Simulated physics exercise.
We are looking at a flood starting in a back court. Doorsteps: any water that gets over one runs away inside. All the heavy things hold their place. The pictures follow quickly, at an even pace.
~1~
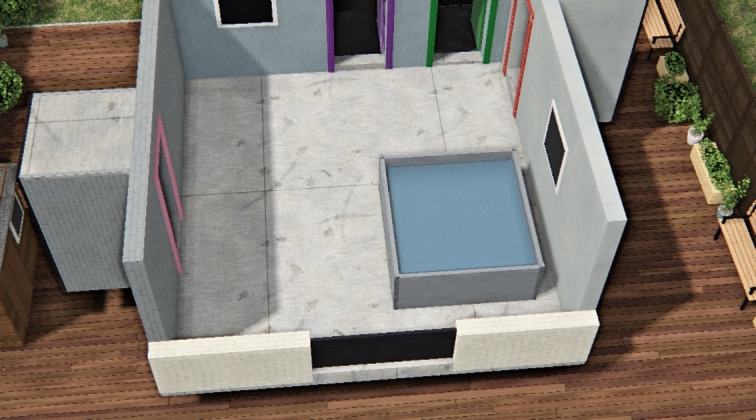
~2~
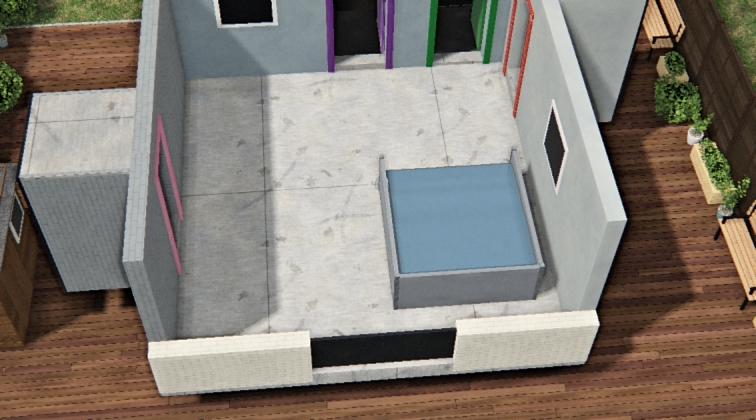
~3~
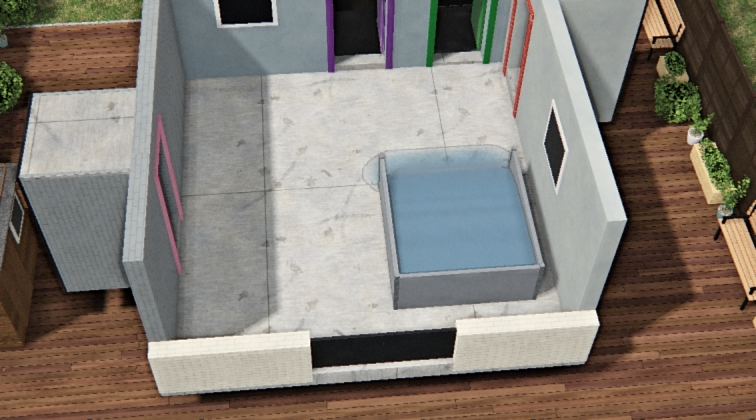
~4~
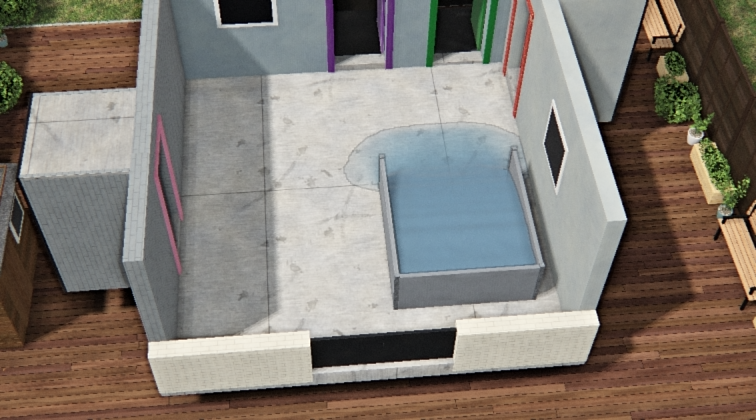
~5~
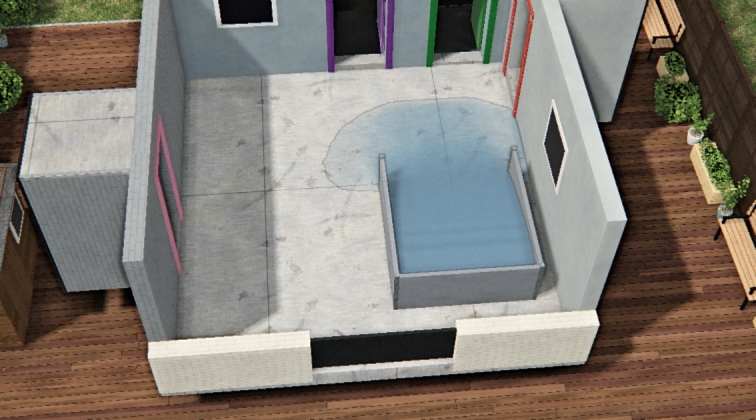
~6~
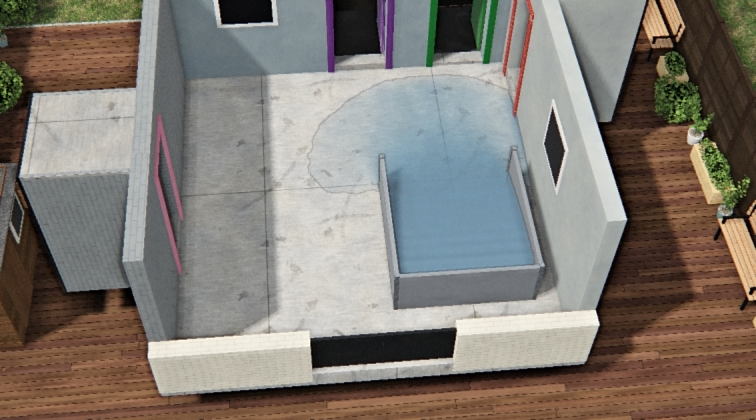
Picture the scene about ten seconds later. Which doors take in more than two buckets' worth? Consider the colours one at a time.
The red door does; the purple door does; the green door does; the pink door does not.
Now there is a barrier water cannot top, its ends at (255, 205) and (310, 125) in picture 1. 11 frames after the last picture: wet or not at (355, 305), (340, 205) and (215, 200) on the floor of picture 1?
Results in sequence: Bone-dry / bone-dry / bone-dry.
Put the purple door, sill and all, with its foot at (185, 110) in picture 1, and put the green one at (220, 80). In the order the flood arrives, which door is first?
It would be the door marked red, I think.
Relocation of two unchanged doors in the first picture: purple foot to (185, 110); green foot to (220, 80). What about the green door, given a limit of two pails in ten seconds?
Well, the way I see it, the green door crosses the threshold.
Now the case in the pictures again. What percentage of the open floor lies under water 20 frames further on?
My estimate is near 50 per cent.
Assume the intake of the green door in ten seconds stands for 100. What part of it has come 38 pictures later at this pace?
I make it 100 per cent.
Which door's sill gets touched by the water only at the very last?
Result: The pink-painted one.
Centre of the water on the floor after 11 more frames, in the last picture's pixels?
My guess is about (427, 156).
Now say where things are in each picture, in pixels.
Still water in the tank at (458, 213), in the first frame.
Water pours out on the tank's far side and has run to a hidden place, in the second frame.
Water pours out on the tank's far side and has run to a hidden place, in the third frame.
Water pours out on the tank's far side and has run to (513, 137), in the fourth frame.
The front is at (506, 111), out from the gap on the tank's far side, in the fifth frame.
The front is at (458, 78), out from the gap on the tank's far side, in the sixth frame.
A moment on, water covers 40 % of the floor; the red door wet at the sill, nothing in, the purple door over two buckets in, the green door far over two buckets in, the pink door not reached.
Next, water covers 45 % of the floor; the red door under two buckets in, the purple door far over two buckets in, the green door far over two buckets in, the pink door not reached.
Then, water covers 50 % of the floor; the red door over two buckets in, the purple door far over two buckets in, the green door far over two buckets in, the pink door wet at the sill, nothing in.
Later, water covers 85 % of the floor; the red door over two buckets in, the purple door far over two buckets in, the green door far over two buckets in, the pink door wet at the sill, nothing in.
In the end, water covers 100 % of the floor; the red door over two buckets in, the purple door far over two buckets in, the green door far over two buckets in, the pink door wet at the sill, nothing in.
